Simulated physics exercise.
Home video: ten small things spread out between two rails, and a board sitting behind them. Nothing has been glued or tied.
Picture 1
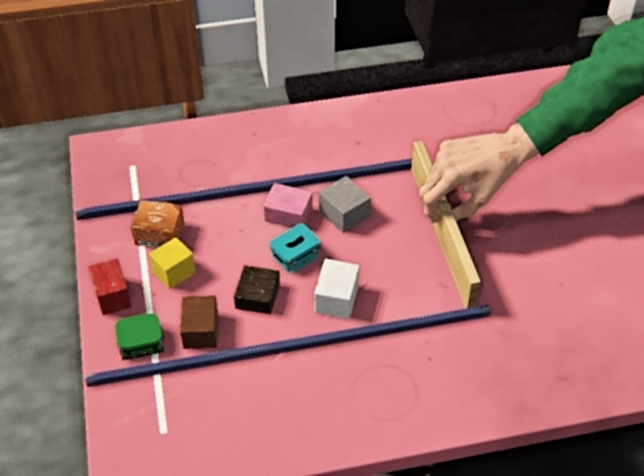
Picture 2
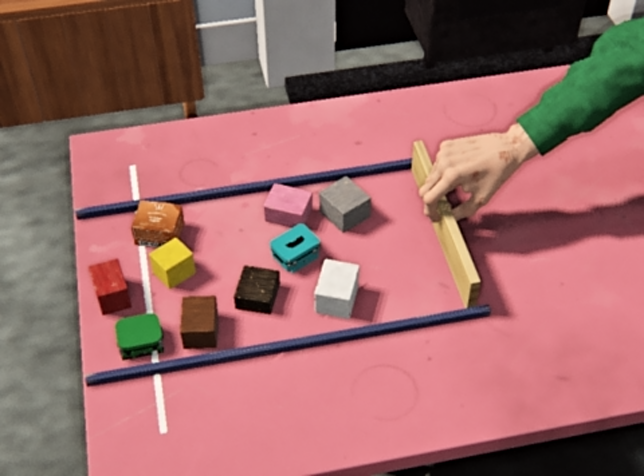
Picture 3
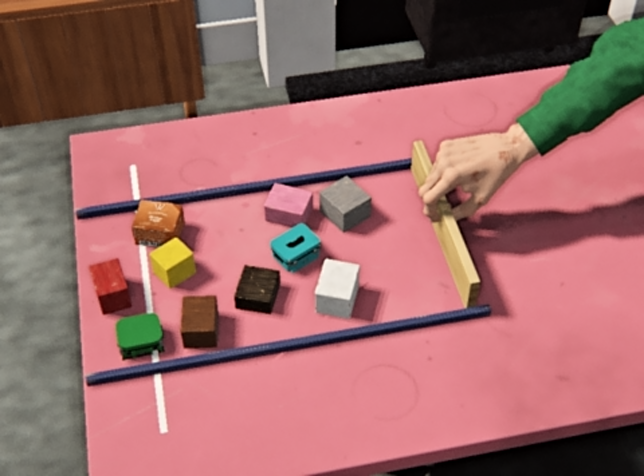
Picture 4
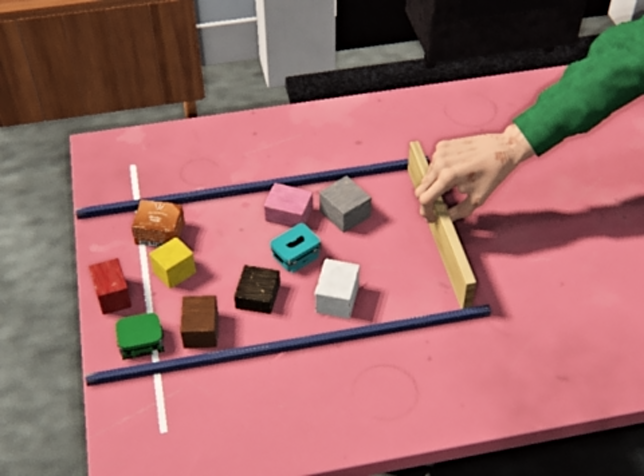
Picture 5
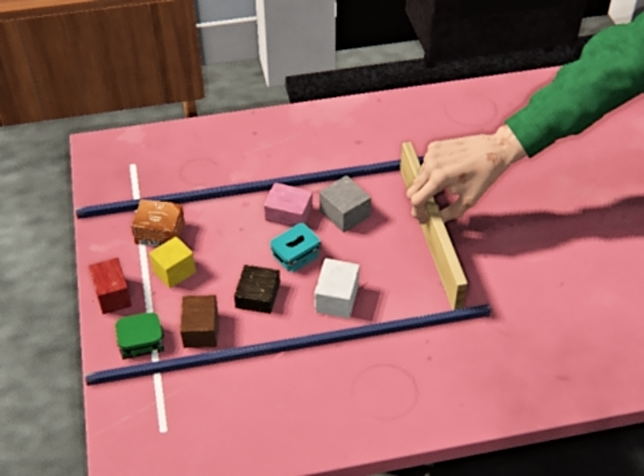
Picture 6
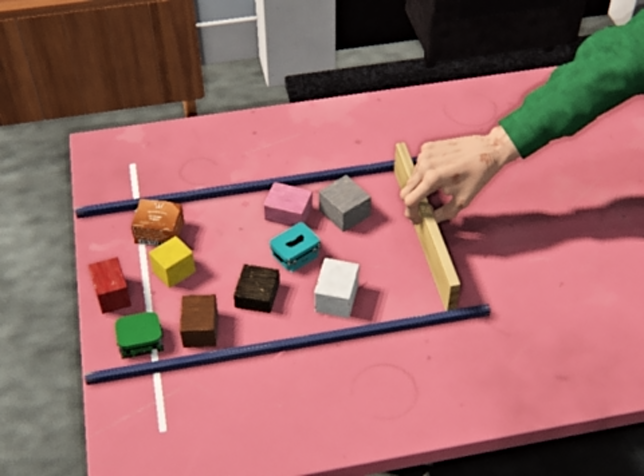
A hand slides a wooden board slightly left between two rails while the scattered blocks stay still.
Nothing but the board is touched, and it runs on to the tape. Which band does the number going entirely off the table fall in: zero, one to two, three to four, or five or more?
It falls in the three to four band.
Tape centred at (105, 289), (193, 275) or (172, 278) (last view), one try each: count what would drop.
The counts come to 7, then 0, then 1.
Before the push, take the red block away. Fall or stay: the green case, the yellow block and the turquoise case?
In that case the green case goes off the edge, the yellow block stays where it is, the turquoise case stays where it is.
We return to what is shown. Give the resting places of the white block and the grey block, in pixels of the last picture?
The white block finishes at (132, 328); the grey block finishes at (121, 234).
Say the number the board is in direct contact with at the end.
All in all, 3.
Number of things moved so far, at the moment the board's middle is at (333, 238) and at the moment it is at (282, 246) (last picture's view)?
3 by the first point, 5 by the second.
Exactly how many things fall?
The number is 3.
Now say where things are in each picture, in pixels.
Red block (110, 287); green case (140, 337); orange box (158, 225); board (443, 222); tape (146, 284), in the first picture.
Green case (140, 337); pink block (288, 207), in the second picture.
Orange box (159, 224); yellow block (173, 263), in the third picture.
Red block (110, 286); board (440, 222), in the fourth picture.
Green case (140, 336); white block (337, 289), in the fifth picture.
Red block (110, 285); green case (139, 336); orange box (158, 223); board (424, 224); tape (146, 282), in the sixth picture.
Soon after, none off yet; red block at rest near (110, 285); green case at rest near (139, 336); orange box at rest near (158, 223).
Then, none off yet; red block at rest near (110, 285); green case at rest near (139, 336); orange box moved about its own width near (123, 231).
At rest, the number that fall off is three or four; fallen, orange box, green case and red block.
